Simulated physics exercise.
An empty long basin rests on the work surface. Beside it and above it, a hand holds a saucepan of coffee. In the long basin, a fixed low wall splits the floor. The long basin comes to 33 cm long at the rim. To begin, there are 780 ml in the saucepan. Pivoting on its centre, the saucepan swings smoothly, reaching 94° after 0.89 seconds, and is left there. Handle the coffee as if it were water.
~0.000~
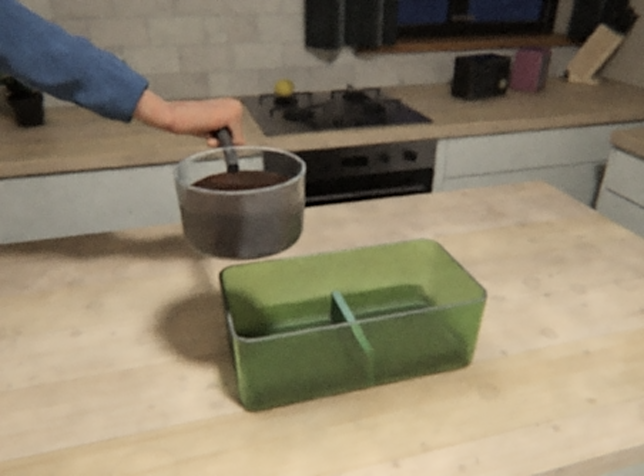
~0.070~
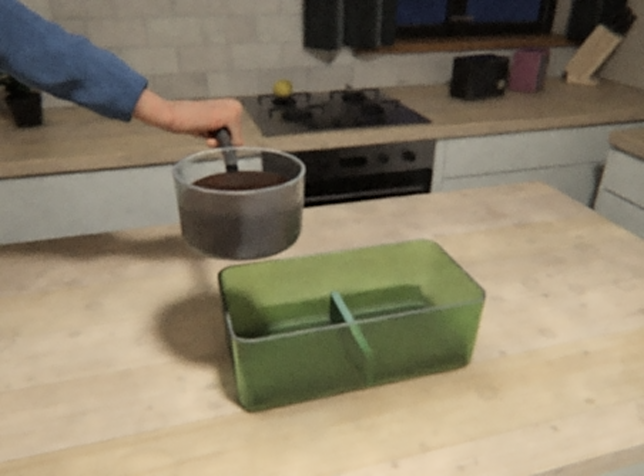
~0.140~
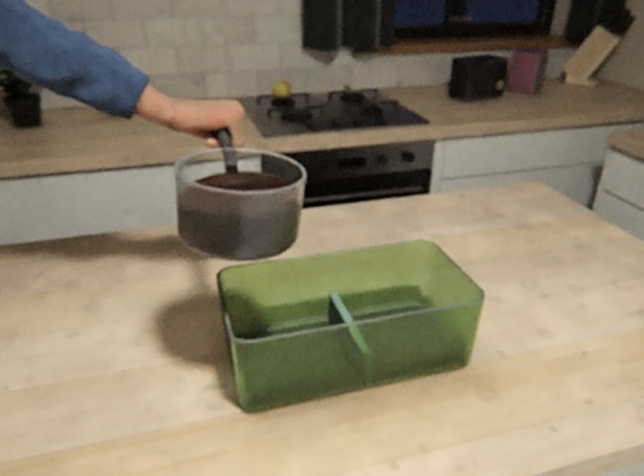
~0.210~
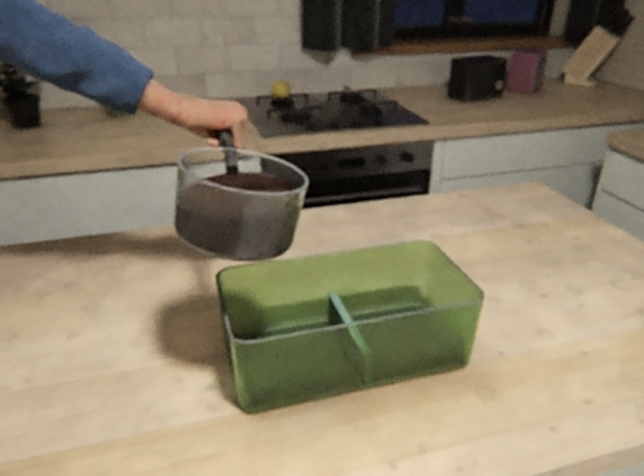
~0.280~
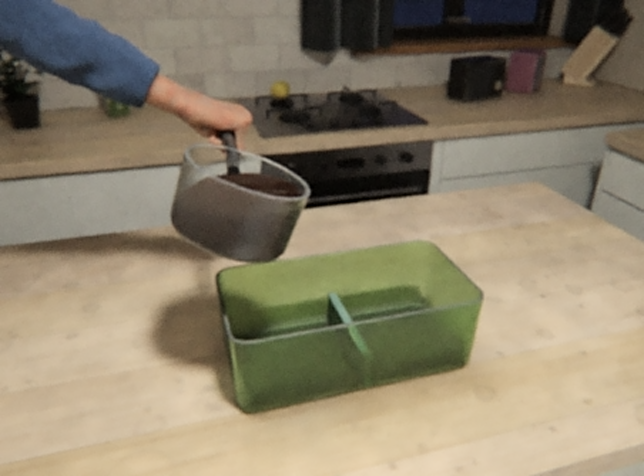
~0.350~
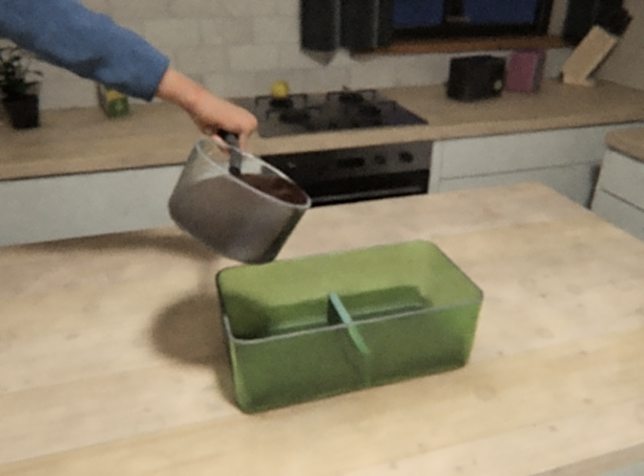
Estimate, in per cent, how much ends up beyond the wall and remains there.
Roughly 40 % ends up beyond the wall.
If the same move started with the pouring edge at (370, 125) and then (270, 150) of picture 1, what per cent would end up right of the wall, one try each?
Try 1: Approx. 90 %; try 2: Approx. 5 %.
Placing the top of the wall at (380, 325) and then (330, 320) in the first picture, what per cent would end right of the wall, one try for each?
5 % and 75 %.
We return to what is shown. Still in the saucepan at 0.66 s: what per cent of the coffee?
At that time about 48 in a hundred parts are still held.
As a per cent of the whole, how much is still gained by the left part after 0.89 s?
Near 24 percent, give or take.
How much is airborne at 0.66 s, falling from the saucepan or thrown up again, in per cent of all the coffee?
Estimate: About 34 % of all of it.
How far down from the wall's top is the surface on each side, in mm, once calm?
For the left, around 28 mm; for the right, around 32 mm.
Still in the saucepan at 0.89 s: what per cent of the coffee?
I'd estimate some 16 per cent.
Then, 0.66 s in, the tilt is 80° and 49 per cent is still to pour, 8 is left of the wall and 10 right of it.
Then, 0.89 s in, the tilt is 94° and 16 per cent is still to pour, 35 is left of the wall and 39 right of it.
Then, 1.13 s in, the tilt is 94° and 4 per cent is still to pour, 53 is left of the wall and 39 right of it.
Then, 1.39 s in, the tilt is 94° and 1 per cent is still to pour, 58 is left of the wall and 40 right of it.
Finally, 60 per cent lies left of the wall, 40 right of it and 1 outside.
